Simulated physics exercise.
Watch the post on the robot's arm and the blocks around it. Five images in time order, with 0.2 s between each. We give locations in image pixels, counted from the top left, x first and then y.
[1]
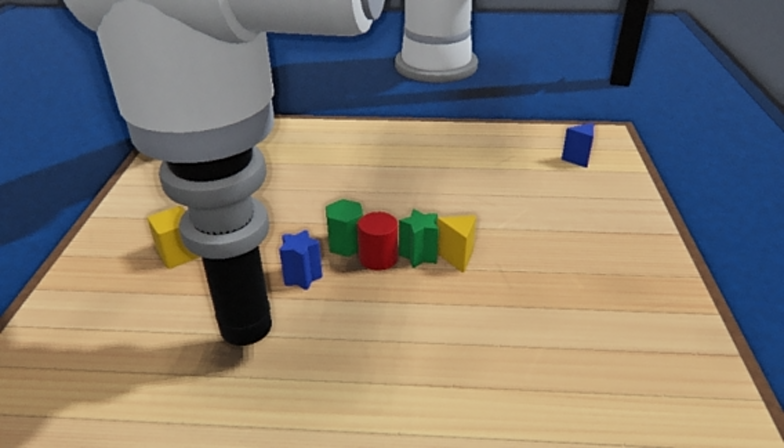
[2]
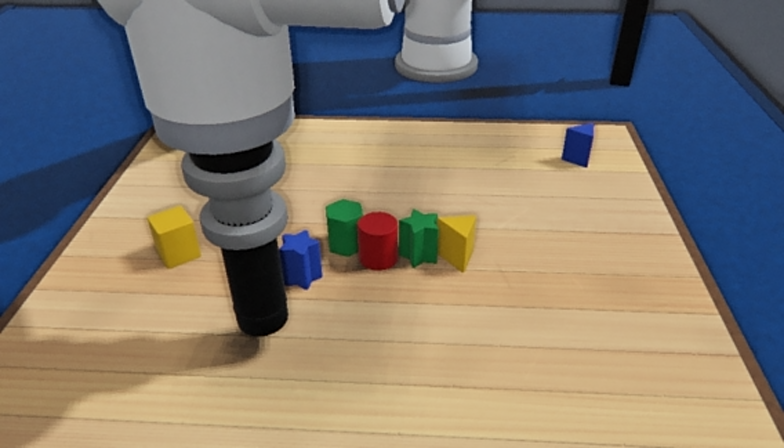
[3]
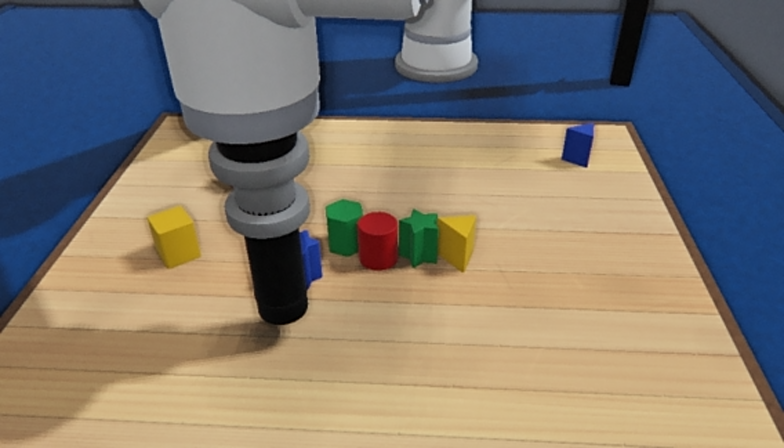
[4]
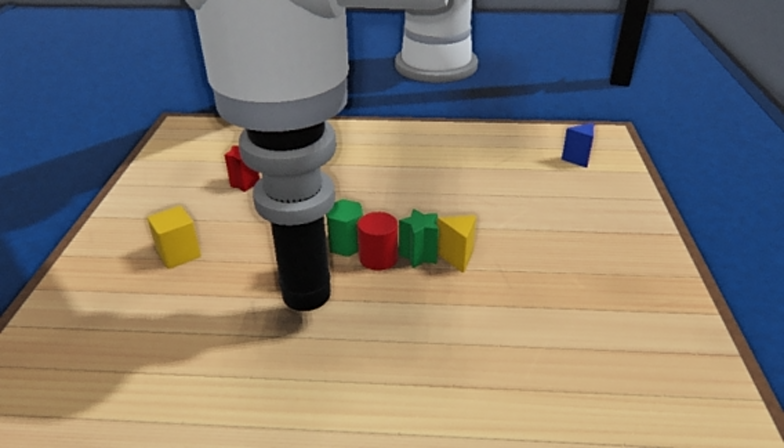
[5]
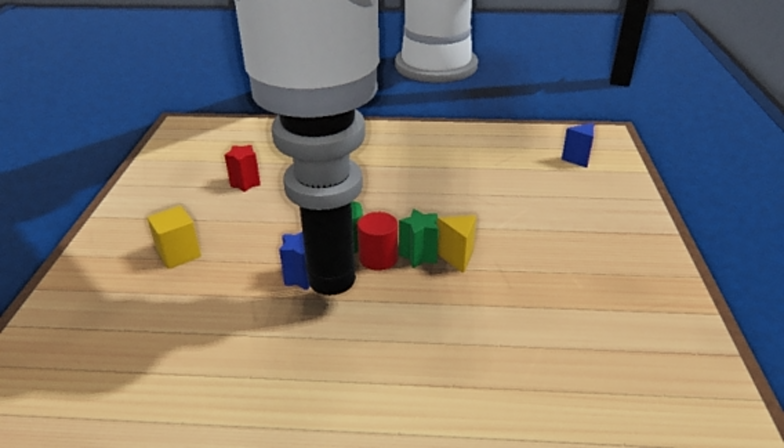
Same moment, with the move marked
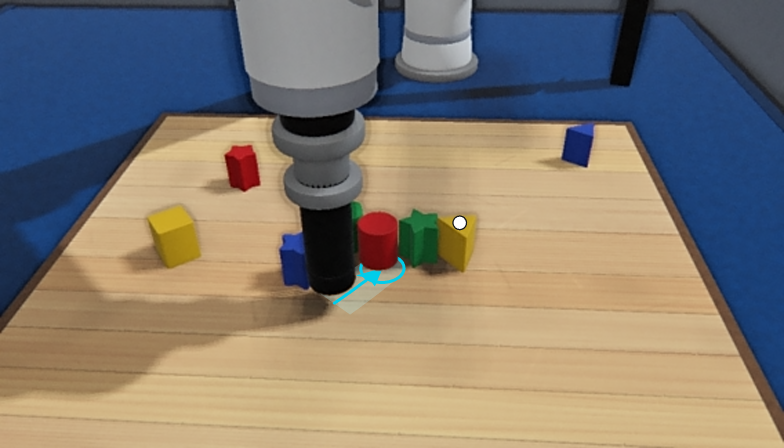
A grey robot arm with a black post reaches down over a pale wooden table edged by blue walls, seen from a raised, unmoving view. A yellow block sits at left, blue and green blocks, a red cylinder, a green star and a yellow triangle cluster near the middle, and another blue block lies far right. The post glides steadily right and slightly away, passing before the blue star and uncovering a red block behind, while the blocks stay still.
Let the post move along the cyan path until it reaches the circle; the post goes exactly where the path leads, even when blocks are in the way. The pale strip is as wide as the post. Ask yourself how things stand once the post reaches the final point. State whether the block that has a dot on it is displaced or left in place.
Once the post is done, the block that has a dot on it remains in the old spot.
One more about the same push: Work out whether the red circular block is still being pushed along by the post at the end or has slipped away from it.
The red circular block won't leave the front of the post.
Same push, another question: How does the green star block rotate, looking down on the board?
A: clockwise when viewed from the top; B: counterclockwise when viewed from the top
That would be A.
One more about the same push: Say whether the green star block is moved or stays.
When the path is over, the green star block has left its spot.
The drawn path runs from (334, 303) to (382, 268); the dot is on the yellow triangle.
Halfway along, post at (358, 263); nothing pushed yet.
At the end, post at (382, 246); red circular block at (388, 208); green star block at (422, 213), turned 50° clockwise; yellow triangle not moved.
